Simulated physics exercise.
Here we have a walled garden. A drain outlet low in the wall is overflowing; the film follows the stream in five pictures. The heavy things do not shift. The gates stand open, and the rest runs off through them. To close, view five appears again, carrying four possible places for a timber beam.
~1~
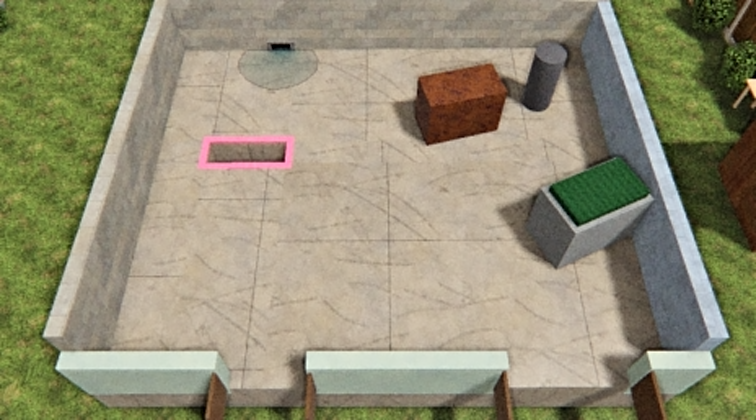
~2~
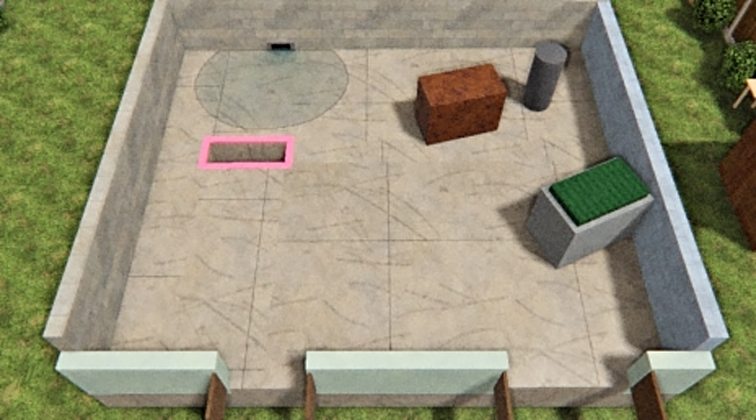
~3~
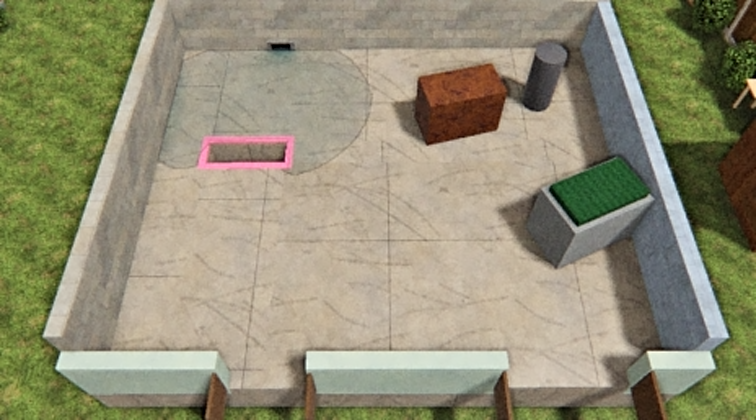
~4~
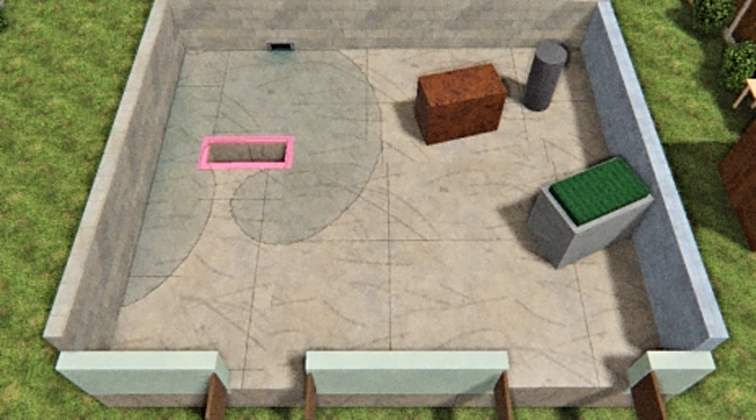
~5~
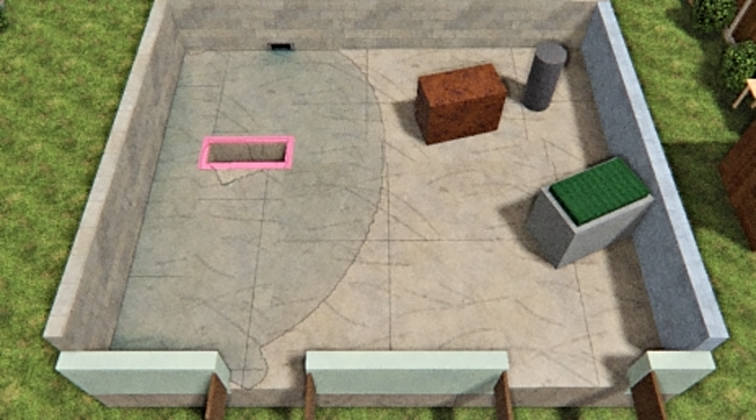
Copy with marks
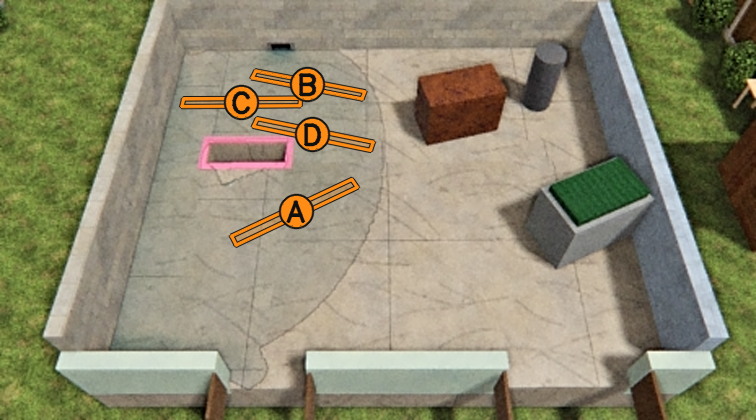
The clip opens on a walled garden with a small pool of water below an outfall in the back wall. The water spreads across the paving, reaches the pink-edged drain and flows around it, then covers the left side down to the front wall and the left open gate.
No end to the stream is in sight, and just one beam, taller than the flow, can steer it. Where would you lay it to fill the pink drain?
Spot A does it best.
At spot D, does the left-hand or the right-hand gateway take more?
The left gate.
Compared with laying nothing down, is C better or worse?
Worse.
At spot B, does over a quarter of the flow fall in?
No.
On the marked copy, A from (233, 240) to (354, 183); B from (253, 74) to (363, 95); C from (182, 102) to (300, 101); D from (255, 122) to (371, 146).
If A is chosen, about 39 % of the stream runs into the pink drain, about 59 % out by the gates.
If B is chosen, about 13 % of the stream runs into the pink drain, about 82 % out by the gates.
If C is chosen, about 13 % of the stream runs into the pink drain, about 83 % out by the gates.
If D is chosen, about 12 % of the stream runs into the pink drain, about 84 % out by the gates.
